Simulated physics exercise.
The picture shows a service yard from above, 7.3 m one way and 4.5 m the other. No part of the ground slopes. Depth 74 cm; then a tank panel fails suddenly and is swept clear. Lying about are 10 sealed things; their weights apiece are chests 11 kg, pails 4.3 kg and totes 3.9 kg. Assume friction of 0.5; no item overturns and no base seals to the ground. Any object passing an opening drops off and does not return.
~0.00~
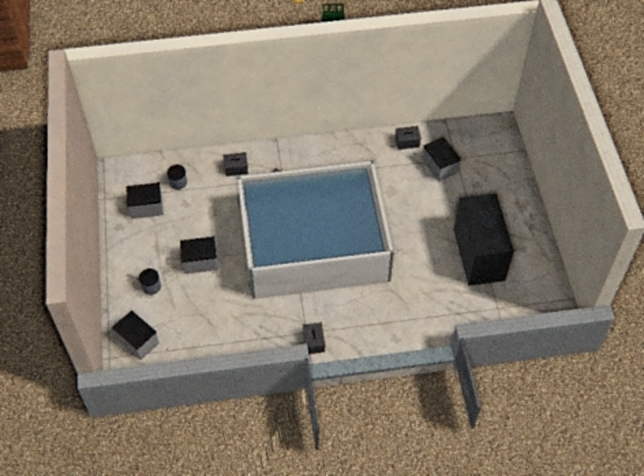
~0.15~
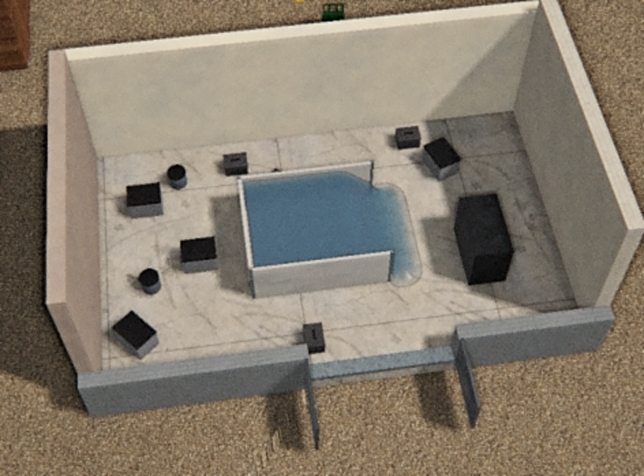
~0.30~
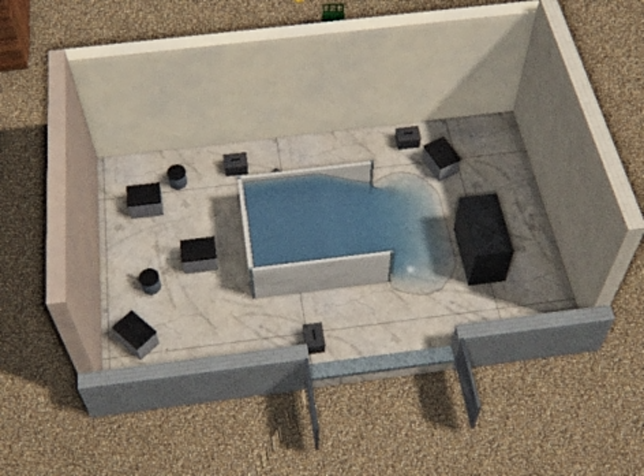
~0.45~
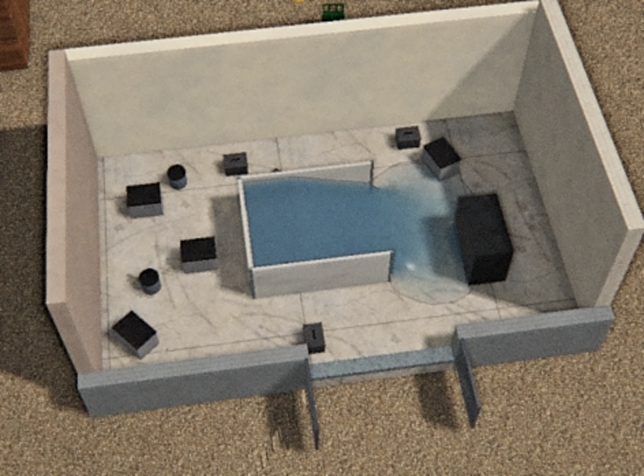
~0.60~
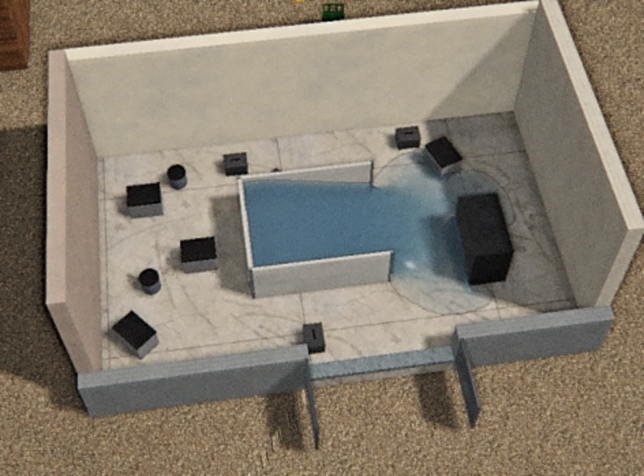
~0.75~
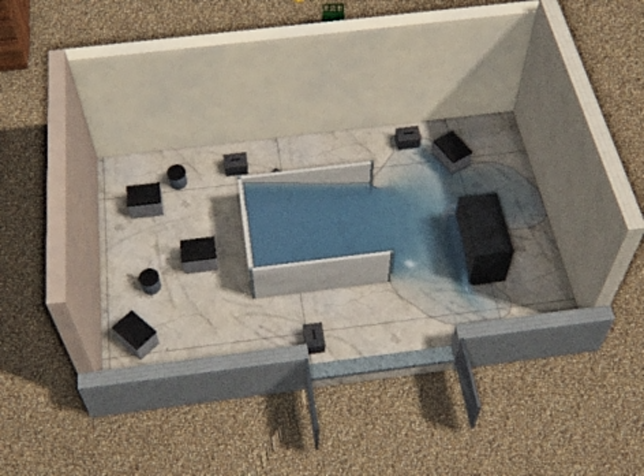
In this clip, the right side of a raised, walled pool in a walled yard opens and blue water pours out to the right, spreading around a large dark block, before a small dark box near the back shifts slightly.
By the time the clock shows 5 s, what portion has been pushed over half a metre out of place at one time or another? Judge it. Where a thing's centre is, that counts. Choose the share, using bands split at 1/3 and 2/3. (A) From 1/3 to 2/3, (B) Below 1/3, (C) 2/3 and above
The answer is A.
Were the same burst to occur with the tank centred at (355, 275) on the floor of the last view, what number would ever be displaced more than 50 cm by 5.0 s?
That would give 5.
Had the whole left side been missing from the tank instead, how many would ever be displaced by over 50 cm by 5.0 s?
Count: 10.
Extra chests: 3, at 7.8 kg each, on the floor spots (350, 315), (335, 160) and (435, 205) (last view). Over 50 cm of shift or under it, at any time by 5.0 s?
Answers in order are does not cross, crosses the line and crosses the line.
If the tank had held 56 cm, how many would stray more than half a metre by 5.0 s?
The count would be 3.
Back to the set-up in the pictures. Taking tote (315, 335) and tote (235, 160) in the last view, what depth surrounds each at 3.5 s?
2 and 0 cm.
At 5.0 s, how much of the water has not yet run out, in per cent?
Roughly 86 percent.
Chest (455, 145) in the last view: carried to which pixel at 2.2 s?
About pixel (505, 99).
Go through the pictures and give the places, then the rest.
In the first picture, a chest at (442, 152) rests on the ground; a tote at (408, 133), on the bottom; water covers 3.5 m2; 0 of 10 have shifted.
In the second picture, a chest at (442, 152), on the bottom; a tote at (408, 133), on the bottom; 4.5 m2 under water; 0 of 10 have shifted.
In the third picture, a chest at (442, 152) rests on the ground; a tote at (408, 133), on the bottom; 5.9 m2 under water; 0 of 10 have shifted.
In the fourth picture, a chest at (442, 152) rests on the ground; a tote at (408, 133) rests on the ground; 7.1 m2 under water; 0 of 10 have shifted.
In the fifth picture, a chest at (444, 151), on the bottom, 3 cm from its start; a tote at (408, 133) rests on the ground; water covers 8.2 m2; 0 of 10 have shifted.
In the sixth picture, a chest at (453, 146), on the bottom, 23 cm from its start; a tote at (408, 133), on the bottom; 9.6 m2 under water; 1 of 10 have shifted.
After 1.1 s 1 of 10 are over 50 cm from their spots; 0 afloat.
After 2.2 s 1 of 10 are over 50 cm from their spots; 1 afloat.
After 3.5 s 2 of 10 are over 50 cm from their spots; 1 afloat.
After 5.0 s 5 of 10 are over 50 cm from their spots, and 6 have been at some point; 4 afloat.
